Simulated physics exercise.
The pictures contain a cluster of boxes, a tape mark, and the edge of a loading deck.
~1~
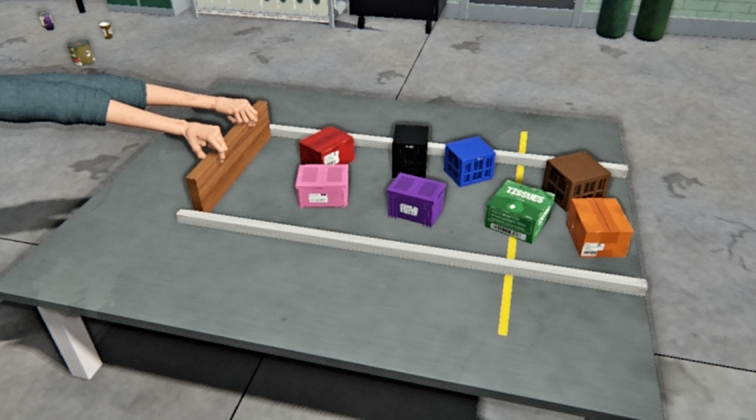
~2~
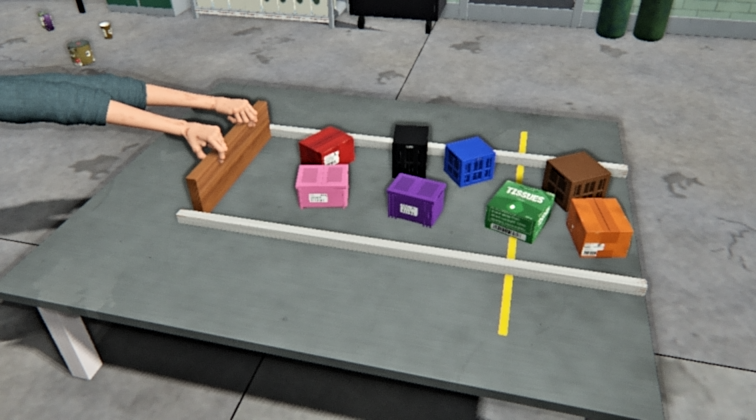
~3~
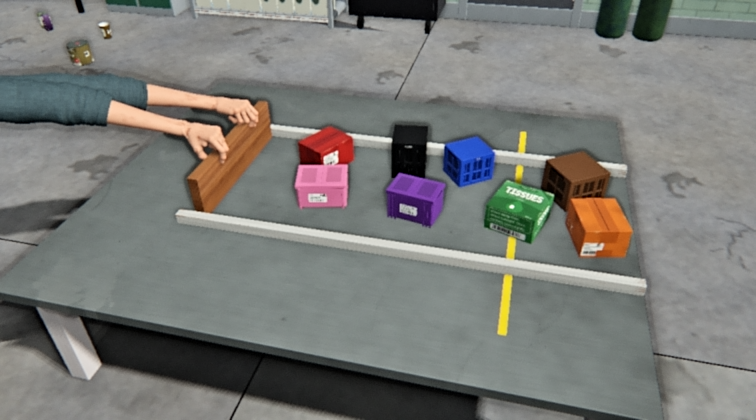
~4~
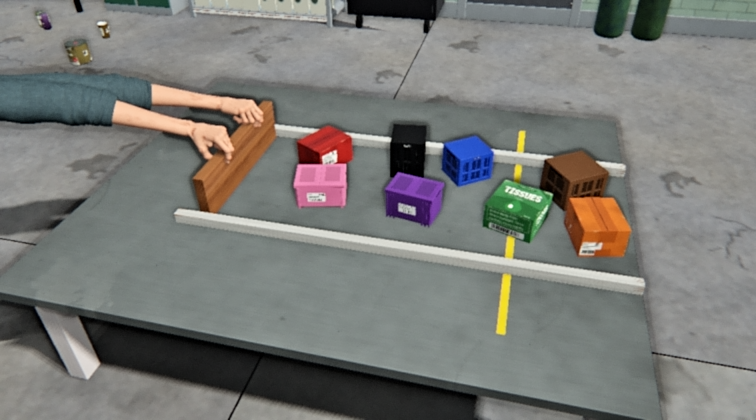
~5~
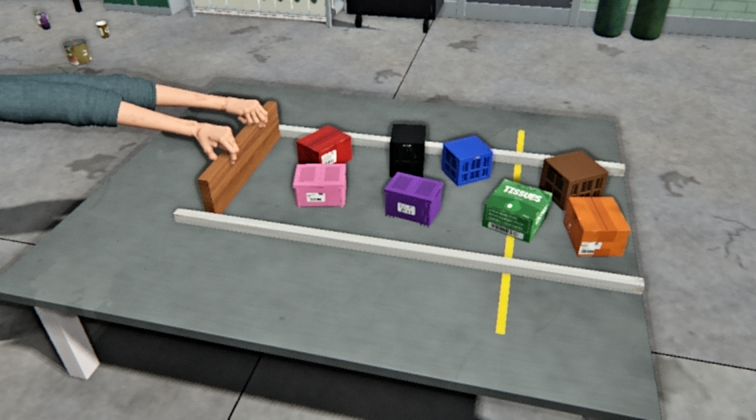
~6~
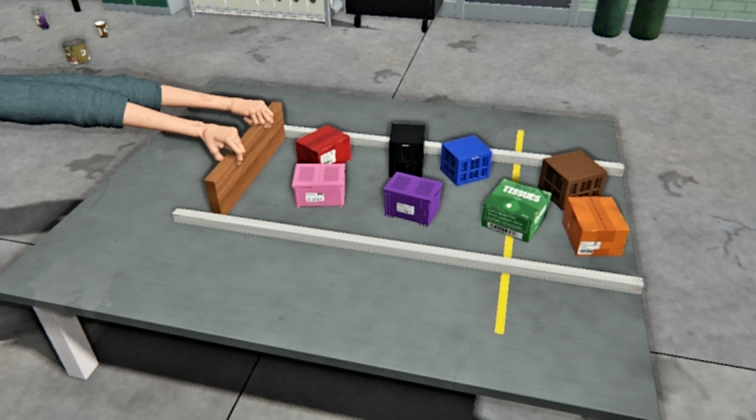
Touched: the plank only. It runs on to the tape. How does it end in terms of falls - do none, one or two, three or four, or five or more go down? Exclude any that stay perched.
In the end, three or four go down.
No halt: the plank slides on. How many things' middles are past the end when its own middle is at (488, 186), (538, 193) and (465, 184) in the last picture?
2, 4 and 1.
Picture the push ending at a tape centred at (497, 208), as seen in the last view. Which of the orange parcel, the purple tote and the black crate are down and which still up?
Lab note: Orange parcel comes off; purple tote is safe; black crate is safe.
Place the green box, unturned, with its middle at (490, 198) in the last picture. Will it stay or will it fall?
Started there, the object drops over the edge.
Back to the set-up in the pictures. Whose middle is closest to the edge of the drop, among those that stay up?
It's the blue crate.
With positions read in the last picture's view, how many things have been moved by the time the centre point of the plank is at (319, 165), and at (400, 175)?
At first I count 2, and then 6.
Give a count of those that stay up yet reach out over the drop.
Answer: 1.
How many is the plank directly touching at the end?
It touches 2.
Soon after, none off yet; orange parcel at rest near (594, 226); brown crate at rest near (571, 180); green box at rest near (516, 210).
After that, none off yet; orange parcel at rest near (594, 226); brown crate at rest near (571, 180); green box moving near (519, 210).
And then, none off yet; orange parcel displaced about its own width near (641, 235); brown crate displaced about its own width near (611, 183); green box displaced about its own width near (588, 216).
In the end, the number that fall off is three or four; gone, green box, brown crate and orange parcel.
